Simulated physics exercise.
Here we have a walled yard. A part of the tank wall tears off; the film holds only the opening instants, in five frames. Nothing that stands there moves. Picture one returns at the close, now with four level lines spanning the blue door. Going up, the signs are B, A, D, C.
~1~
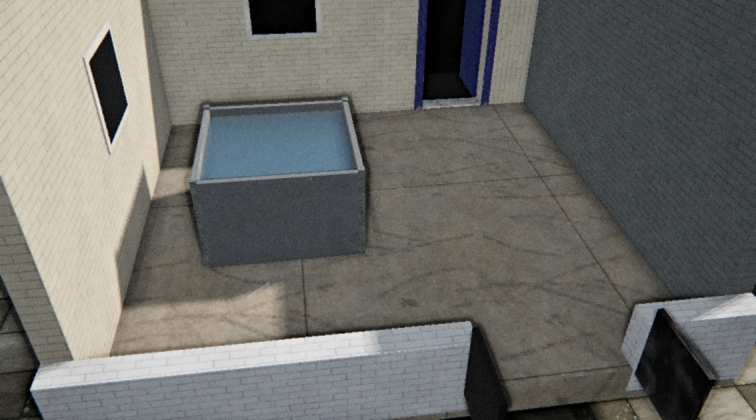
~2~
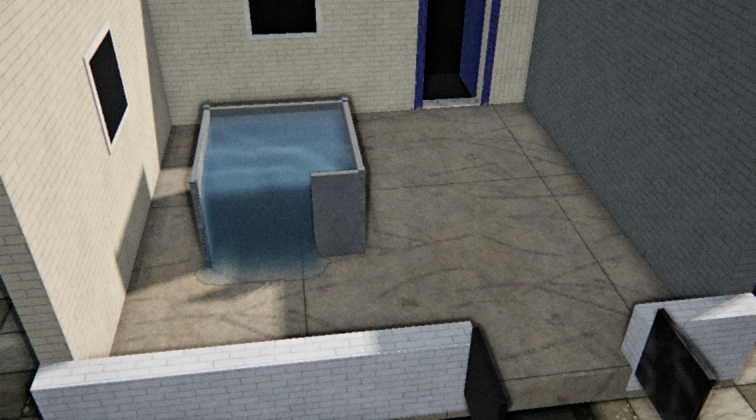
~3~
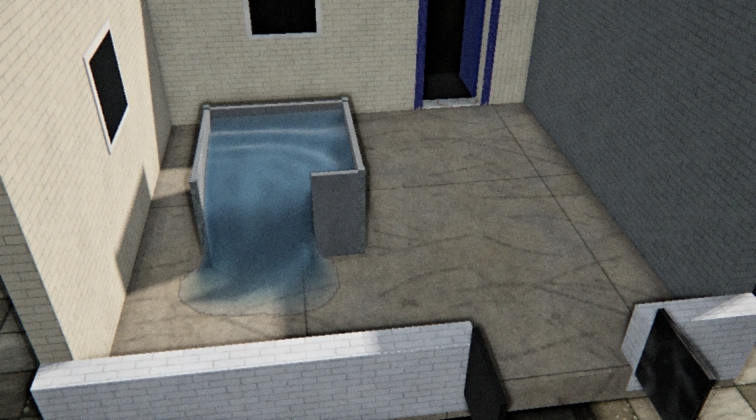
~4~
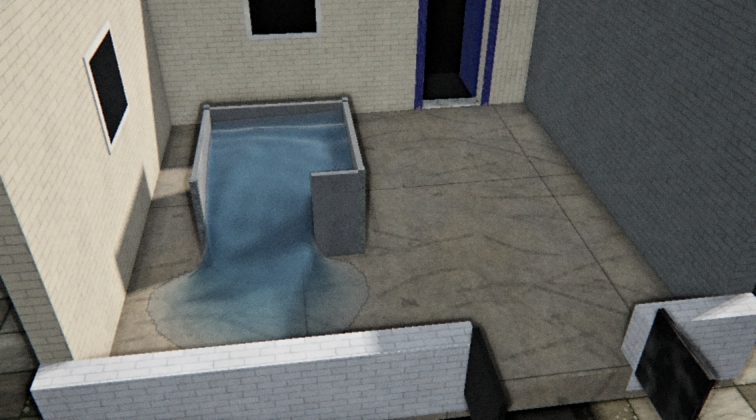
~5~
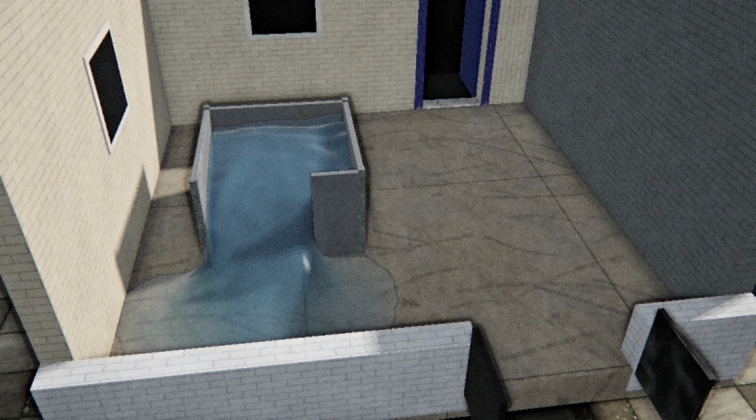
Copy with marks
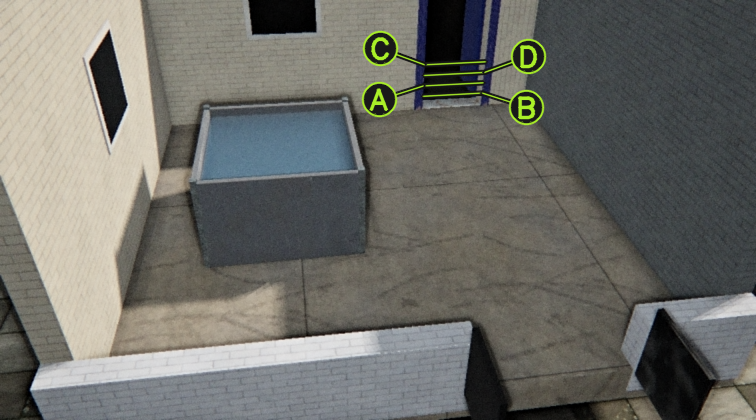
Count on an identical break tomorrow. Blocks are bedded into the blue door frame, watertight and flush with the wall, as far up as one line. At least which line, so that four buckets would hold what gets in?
B will do.
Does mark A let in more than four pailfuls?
No.
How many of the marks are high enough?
All four.
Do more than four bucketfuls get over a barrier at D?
No.
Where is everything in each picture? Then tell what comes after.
In the first picture, water in the tank at rest, its middle at (278, 144); foot of the blue doorway at (451, 107); open gate at (555, 308).
In the second picture, 1 % of the ground under water, visible out to (205, 274).
In the third picture, 4 % of the ground under water, visible out to (317, 301).
In the fourth picture, 9 % of the ground under water, visible out to (163, 303).
In the fifth picture, 14 % of the ground under water, visible out to (144, 326).
In lime, A at (453, 84); B at (452, 94); C at (455, 63); D at (454, 73); from the bottom up B, A, D, C.
Choosing A, nothing gets over.
Choosing B, nothing gets over.
Choosing C, nothing gets over.
Choosing D, nothing gets over.
